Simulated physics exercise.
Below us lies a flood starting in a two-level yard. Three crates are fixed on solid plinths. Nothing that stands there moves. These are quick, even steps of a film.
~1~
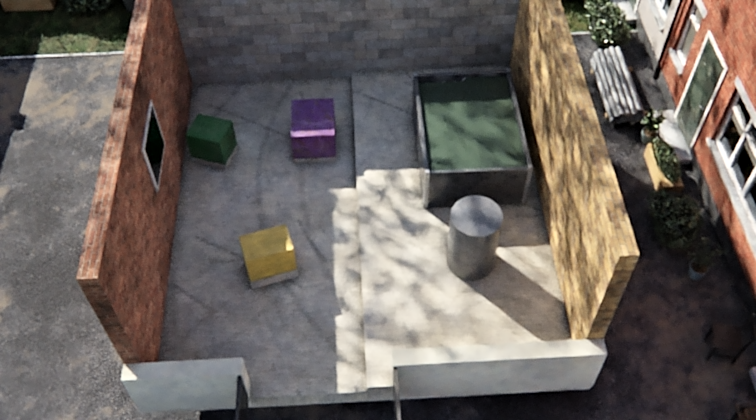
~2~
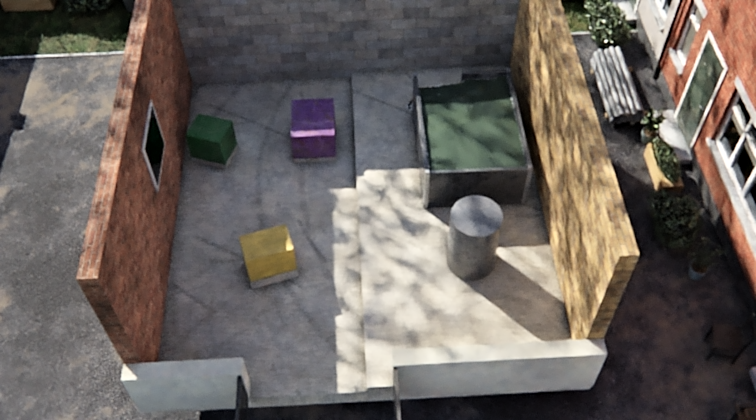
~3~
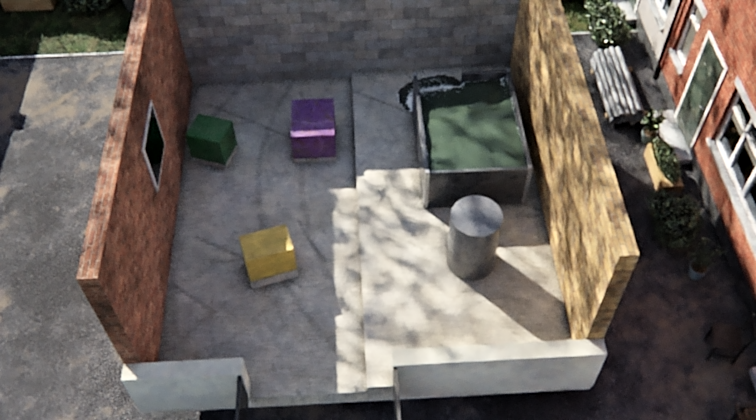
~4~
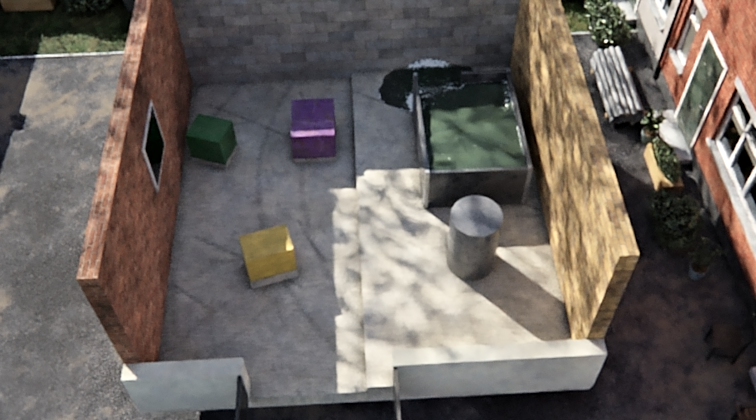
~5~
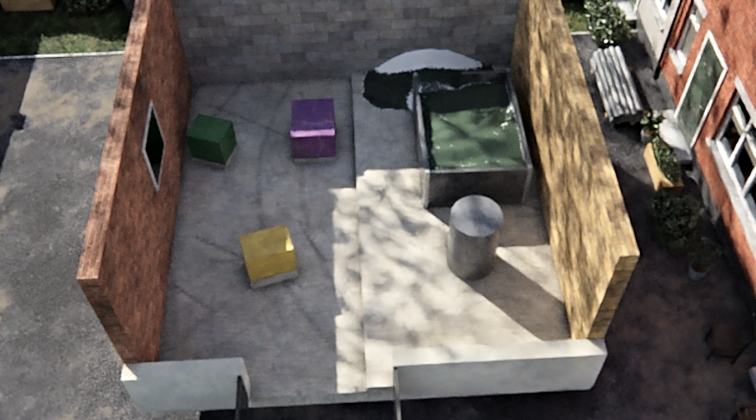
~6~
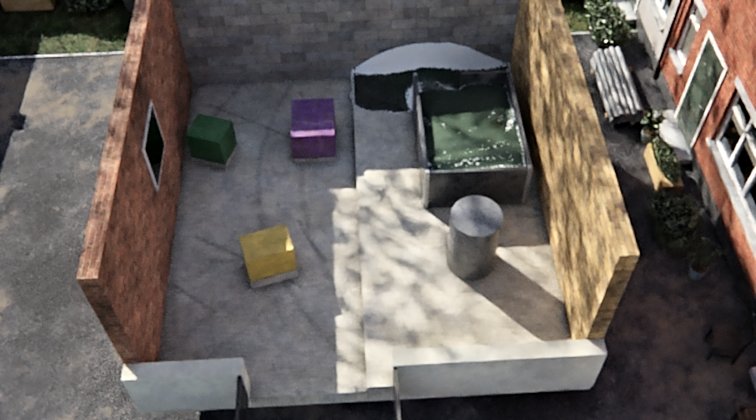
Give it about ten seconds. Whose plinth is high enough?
The purple crate is wetted; the green crate is wetted; the yellow crate escapes dry.
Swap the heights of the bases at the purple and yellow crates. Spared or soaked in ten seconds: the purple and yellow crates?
The purple crate escapes it; the yellow crate takes water.
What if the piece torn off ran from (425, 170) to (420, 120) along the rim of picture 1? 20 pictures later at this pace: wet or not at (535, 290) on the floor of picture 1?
Answer: Free of water.
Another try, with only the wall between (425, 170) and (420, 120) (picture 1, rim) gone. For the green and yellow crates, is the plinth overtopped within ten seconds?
One by one: The green one takes water; the yellow one ends up wet.
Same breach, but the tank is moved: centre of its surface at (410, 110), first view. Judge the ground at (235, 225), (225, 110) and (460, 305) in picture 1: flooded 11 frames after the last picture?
One after the other: Free of water, flooded, not flooded.
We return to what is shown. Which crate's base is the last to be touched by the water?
It is the yellow crate.
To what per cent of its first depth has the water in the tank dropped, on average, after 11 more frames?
Near 56 in a hundred.
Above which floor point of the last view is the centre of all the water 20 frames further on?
At about (406, 134).
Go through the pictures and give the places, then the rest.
In the first picture, the water tank at (470, 122) is whole and still.
In the second picture, the front is at (410, 108), out from the gap on the water tank's far side.
In the third picture, water pours out on the water tank's far side and has run to a hidden place.
In the fourth picture, the front is at (397, 70), out from the gap on the water tank's far side.
In the fifth picture, water pours out on the water tank's far side and has run to (371, 71).
In the sixth picture, water pours out on the water tank's far side and has run to (352, 72).
A moment on, water covers 15 % of the floor; the purple crate not reached, the green crate not reached, the yellow crate not reached.
Next, water covers 25 % of the floor; the purple crate water round its plinth, the green crate water round its plinth, the yellow crate not reached.
Then, water covers 45 % of the floor; the purple crate water round its plinth, the green crate water round its plinth, the yellow crate not reached.
Later, water covers 80 % of the floor; the purple crate water round its plinth, the green crate water round its plinth, the yellow crate water round its plinth.
In the end, water covers 85 % of the floor; the purple crate was topped, the green crate was topped, the yellow crate stayed above the water.
